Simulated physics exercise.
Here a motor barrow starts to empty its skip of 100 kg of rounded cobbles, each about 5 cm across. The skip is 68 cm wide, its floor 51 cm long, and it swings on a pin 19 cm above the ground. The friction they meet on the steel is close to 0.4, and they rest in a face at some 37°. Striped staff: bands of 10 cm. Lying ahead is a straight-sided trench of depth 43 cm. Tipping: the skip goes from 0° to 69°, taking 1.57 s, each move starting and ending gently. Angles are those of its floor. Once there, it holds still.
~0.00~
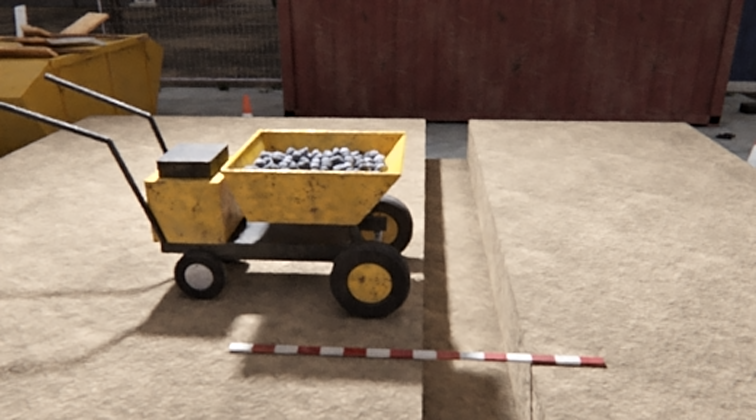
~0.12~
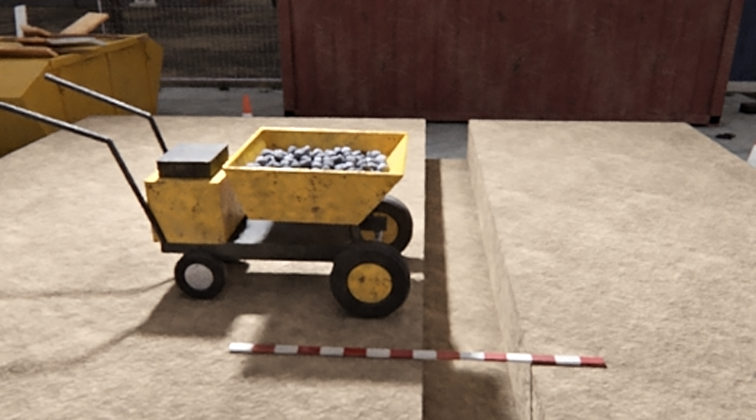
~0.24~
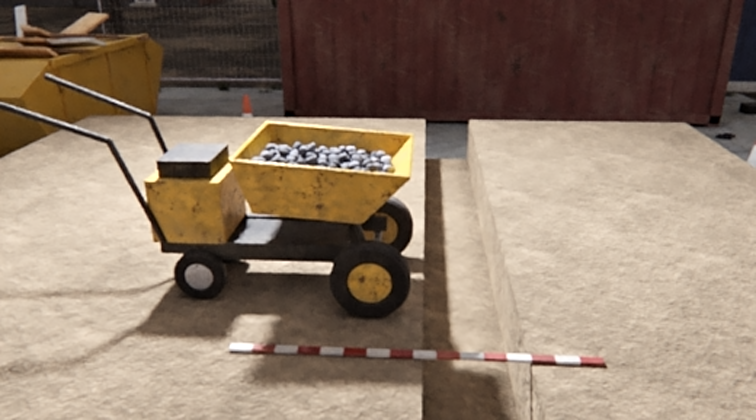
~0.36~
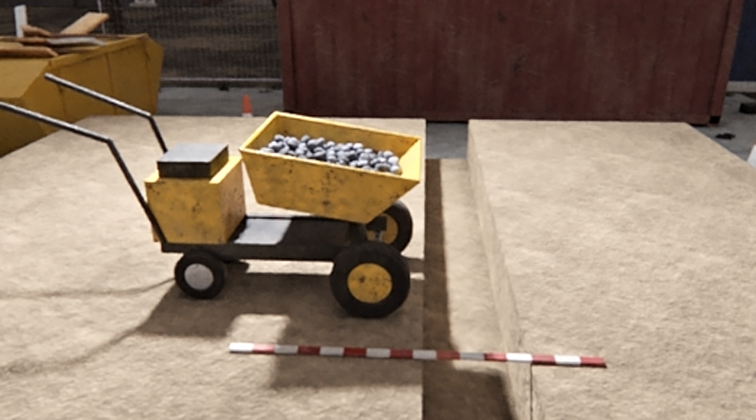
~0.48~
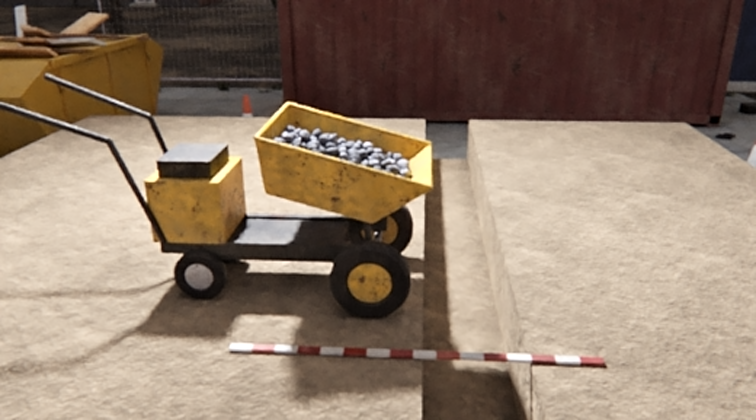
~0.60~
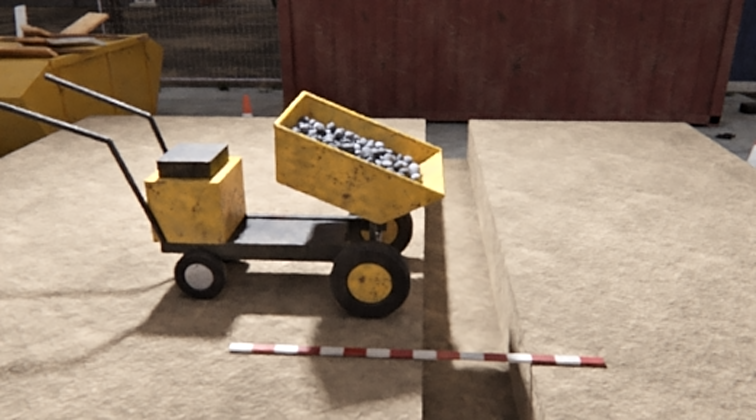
On a sandy, pale brown work site, seen from the side and slightly above, a trench cuts through the ground before a dark red container and mesh fencing. A yellow motor barrow with black handles and a skip of grey cobbles stands left of it, behind a red-and-white striped staff. The skip tilts gradually towards the right, its rear rising, while the barrow and camera stay still.
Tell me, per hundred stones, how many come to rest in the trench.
57 per hundred.
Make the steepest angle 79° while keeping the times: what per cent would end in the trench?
Then roughly 50 percent.
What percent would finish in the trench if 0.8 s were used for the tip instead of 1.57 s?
Roughly 40 per cent would.
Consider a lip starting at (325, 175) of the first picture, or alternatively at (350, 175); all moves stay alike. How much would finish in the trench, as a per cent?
Near 100 then near 100 percent.
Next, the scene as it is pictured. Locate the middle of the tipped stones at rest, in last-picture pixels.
I'd point to around (502, 344).
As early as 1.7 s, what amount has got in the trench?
Roughly 20% by that time.
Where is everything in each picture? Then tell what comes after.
In the first frame, lip at (400, 175), floor tilted 0°, highest stones at (312, 158).
In the second frame, the skip is at 1°, its lip at (403, 176); the top of the load is at (314, 157); the stones move at 0.2 m/s on average.
In the third frame, lip at (410, 178), floor tilted 4°, highest stones at (295, 151); the stones move at 0.3 m/s on average.
In the fourth frame, the skip is at 9°, its lip at (420, 182); the top of the load is at (295, 144); the stones move at 0.4 m/s on average.
In the fifth frame, the skip is at 15°, its lip at (432, 188); the top of the load is at (306, 137); the stones move at 0.5 m/s on average.
In the sixth frame, lip at (444, 196), floor tilted 23°, highest stones at (309, 127); the stones move at 0.6 m/s on average.
After 1.2 s the floor is at 58°; 100 % in the skip; the foremost stones are at (480, 224).
After 1.7 s the floor is at 69°; 61 % in the skip, 19 % in the trench, 20 % past the trench; the foremost stones are at (572, 296).
After 2.0 s the floor is at 69°; 27 % in the skip, 31 % in the trench, 42 % past the trench; the foremost stones are at (628, 288).
After 4.0 s the floor is at 69°; 0 % in the skip, 57 % in the trench, 43 % past the trench; the foremost stones are at (657, 295).
